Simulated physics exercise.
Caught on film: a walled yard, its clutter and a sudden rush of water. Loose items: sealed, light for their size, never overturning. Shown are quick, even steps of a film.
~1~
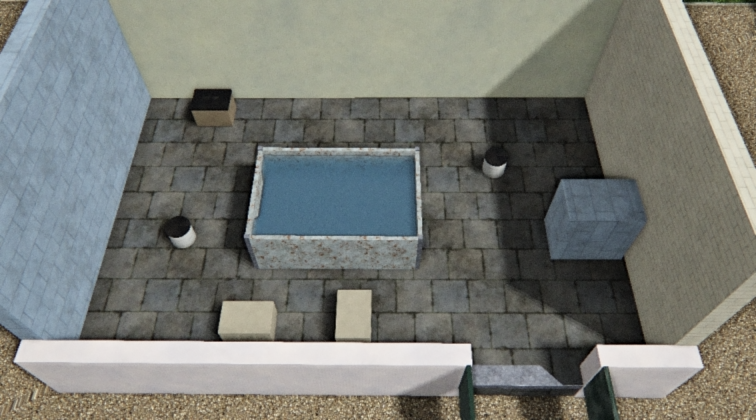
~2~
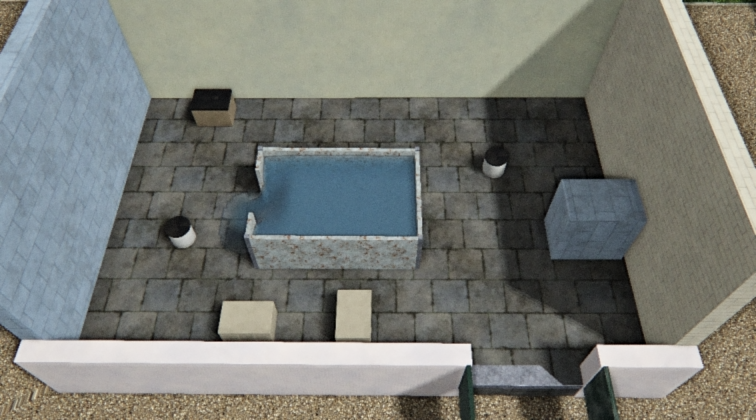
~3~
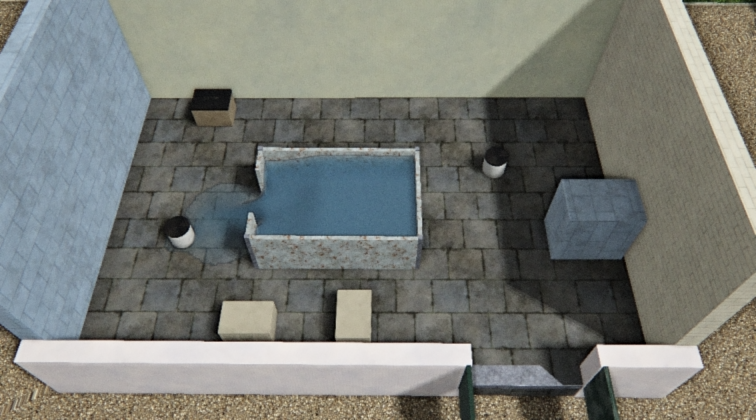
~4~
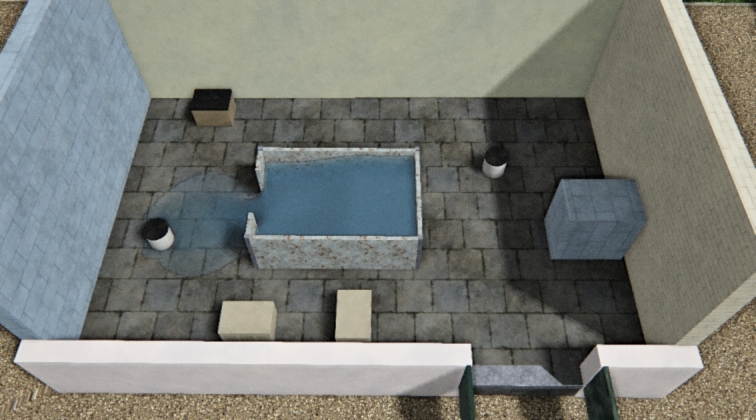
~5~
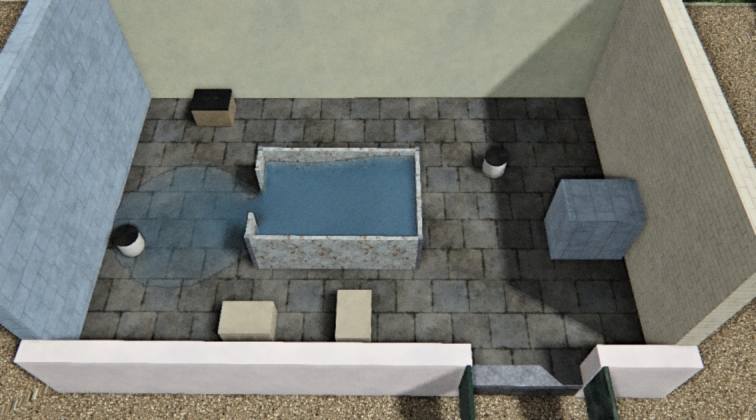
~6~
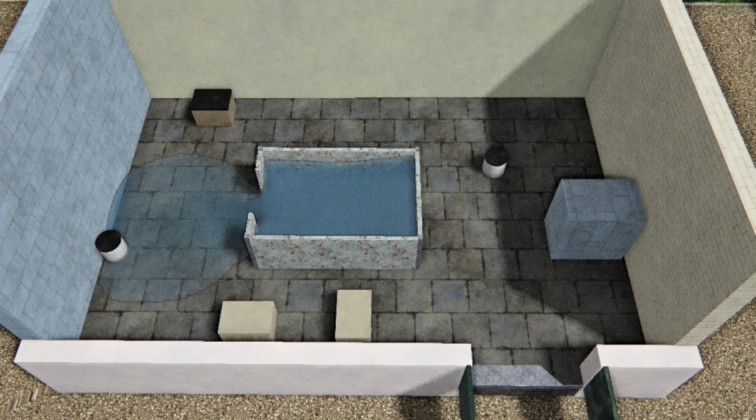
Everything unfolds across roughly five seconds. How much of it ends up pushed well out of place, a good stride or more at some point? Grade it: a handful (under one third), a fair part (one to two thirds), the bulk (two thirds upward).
The bulk.
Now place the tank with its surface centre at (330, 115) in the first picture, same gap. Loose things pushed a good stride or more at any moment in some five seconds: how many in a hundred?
I'd put it at around 80 per cent.
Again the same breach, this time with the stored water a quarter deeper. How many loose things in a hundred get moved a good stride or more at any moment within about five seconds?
Around 100 in a hundred.
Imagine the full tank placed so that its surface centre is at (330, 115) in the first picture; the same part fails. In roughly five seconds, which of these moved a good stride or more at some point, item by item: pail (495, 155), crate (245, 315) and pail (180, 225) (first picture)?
The three, one by one: Short of that, past that mark and past that mark.
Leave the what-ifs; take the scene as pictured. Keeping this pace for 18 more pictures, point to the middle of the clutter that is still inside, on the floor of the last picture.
About (344, 239).
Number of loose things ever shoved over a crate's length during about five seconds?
The figure is 4.
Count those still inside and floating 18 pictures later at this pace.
That comes out at 1.
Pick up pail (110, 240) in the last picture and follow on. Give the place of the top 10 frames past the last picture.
It should end up around (100, 332).
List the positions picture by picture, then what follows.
The first frame shows a pail at (178, 226), on the bottom; a chest at (211, 98), on the bottom; 0 of 5 have shifted.
The second frame shows a pail at (178, 226), on the bottom; a chest at (211, 98) rests on the ground; 0 of 5 have shifted.
The third frame shows a pail at (177, 226) rests on the ground; a chest at (211, 98) rests on the ground; 0 of 5 have shifted.
The fourth frame shows a pail at (156, 229) rests on the ground, close to its start; a chest at (211, 98) rests on the ground; 1 of 5 have shifted.
The fifth frame shows a pail at (125, 235) rests on the ground, a stride from its start; a chest at (211, 98) rests on the ground; 1 of 5 have shifted.
The sixth frame shows a pail at (108, 240) rests on the ground, a stride from its start; a chest at (211, 98) rests on the ground; 1 of 5 have shifted.
A moment on, 1 of 5 are well off their spots; 1 afloat.
Next, 1 of 5 are well off their spots; 1 afloat.
Later, 3 of 5 are well off their spots; 1 afloat.
In the end, 4 of 5 are well off their spots, and 4 have been at some point; 2 afloat.
